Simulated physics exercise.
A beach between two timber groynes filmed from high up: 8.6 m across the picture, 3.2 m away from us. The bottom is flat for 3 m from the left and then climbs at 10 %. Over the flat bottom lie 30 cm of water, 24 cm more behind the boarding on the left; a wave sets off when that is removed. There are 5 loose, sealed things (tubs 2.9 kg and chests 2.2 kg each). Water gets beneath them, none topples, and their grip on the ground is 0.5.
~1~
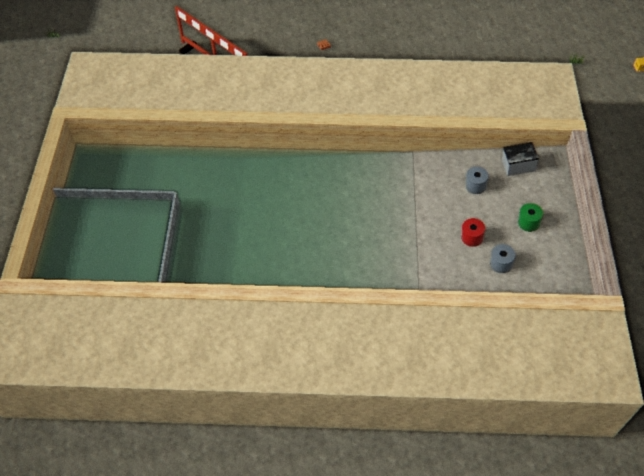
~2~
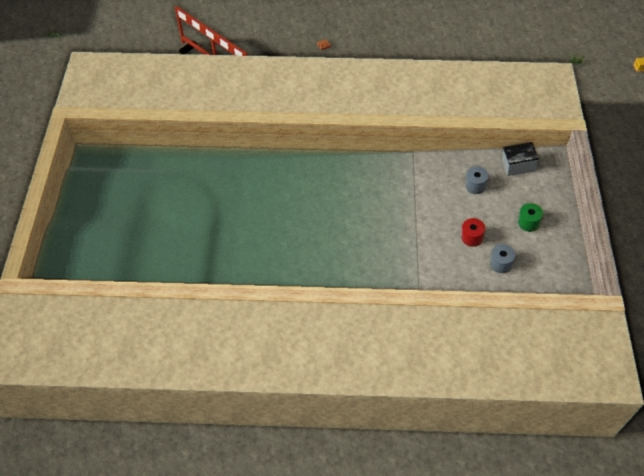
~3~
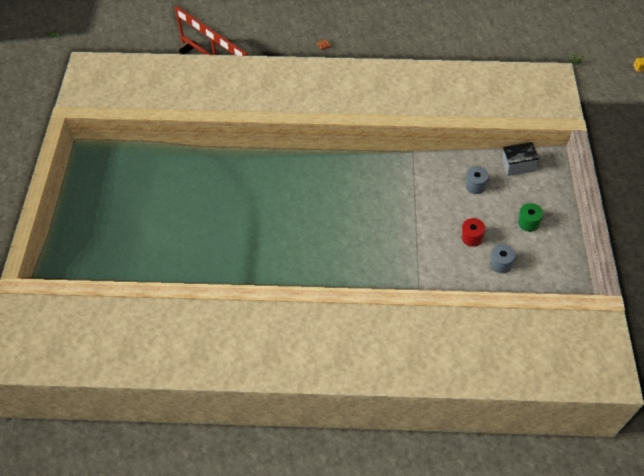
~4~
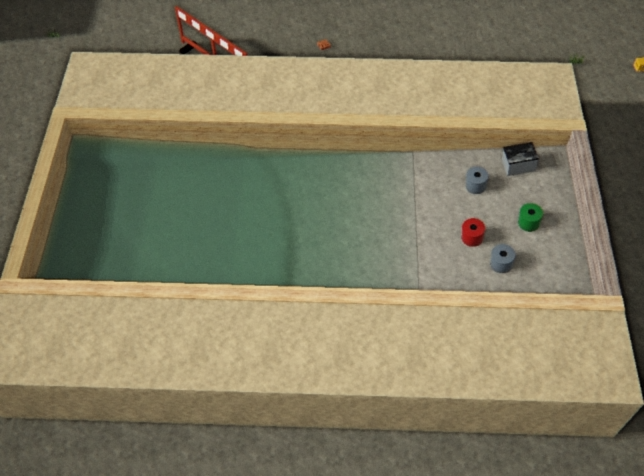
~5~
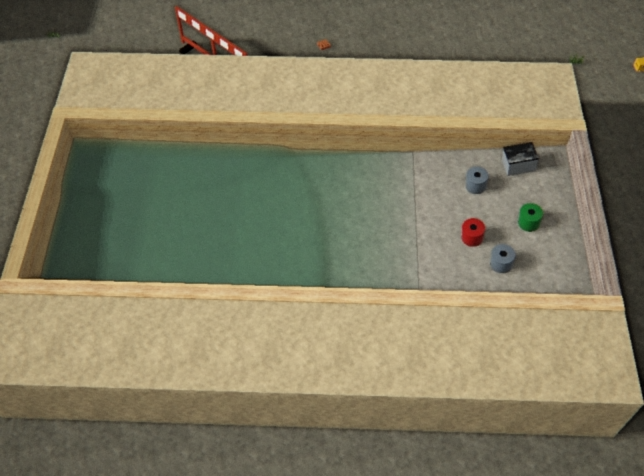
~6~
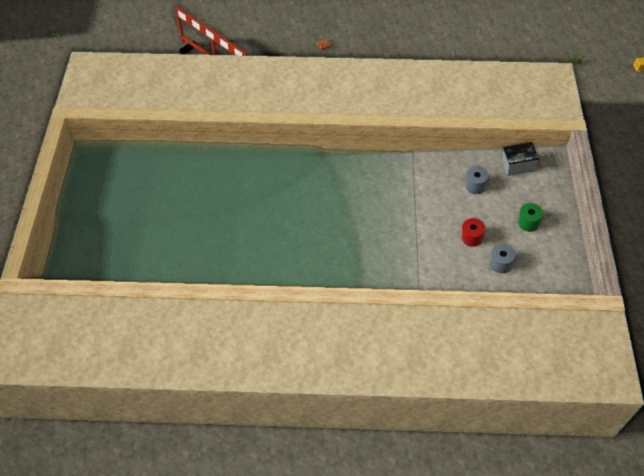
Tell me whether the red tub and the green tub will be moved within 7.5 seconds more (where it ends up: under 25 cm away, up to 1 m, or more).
The red tub travels far; the green tub holds its place.
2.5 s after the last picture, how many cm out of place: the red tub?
Roughly 10 cm by then.
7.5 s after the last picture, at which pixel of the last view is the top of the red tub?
Around (320, 234).
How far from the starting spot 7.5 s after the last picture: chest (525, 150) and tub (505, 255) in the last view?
In turn: 300 cm, 150 cm.
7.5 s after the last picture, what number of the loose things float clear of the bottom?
I count 3.
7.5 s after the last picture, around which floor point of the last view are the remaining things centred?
Near (409, 225).
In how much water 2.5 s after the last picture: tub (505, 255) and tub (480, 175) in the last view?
About 2 and 4 cm.
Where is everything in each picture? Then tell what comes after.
The first frame shows the red tub at (475, 227), on the bottom; the green tub at (533, 212) rests on the ground; water covers 18.8 m2; 0 of 5 have shifted.
The second frame shows the red tub at (475, 227), on the bottom; the green tub at (533, 212), on the bottom; 18.8 m2 under water; 0 of 5 have shifted.
The third frame shows the red tub at (475, 227), on the bottom; the green tub at (533, 212) rests on the ground; 18.8 m2 under water; 0 of 5 have shifted.
The fourth frame shows the red tub at (475, 227) rests on the ground; the green tub at (533, 212) rests on the ground; 18.8 m2 under water; 0 of 5 have shifted.
The fifth frame shows the red tub at (475, 227) rests on the ground; the green tub at (533, 212), on the bottom; water covers 18.8 m2; 0 of 5 have shifted.
The sixth frame shows the red tub at (475, 227) rests on the ground; the green tub at (533, 212), on the bottom; water covers 18.8 m2; 0 of 5 have shifted.
Then, 0.6 s after the last picture the red tub is near (475, 227), 0.0 m from its start, aground; the green tub is near (533, 212), 0.0 m from its start, aground; 0 afloat.
Then, 2.5 s after the last picture the red tub is near (484, 225), 0.1 m from its start, afloat; the green tub is near (533, 212), 0.0 m from its start, aground; 2 afloat.
Then, 4.8 s after the last picture the red tub is near (436, 232), 0.6 m from its start, afloat; the green tub is near (533, 212), 0.0 m from its start, aground; 3 afloat.
Then, 7.5 s after the last picture the red tub is near (320, 234), 2.5 m from its start, afloat; the green tub is near (533, 212), 0.0 m from its start, aground; 3 afloat.
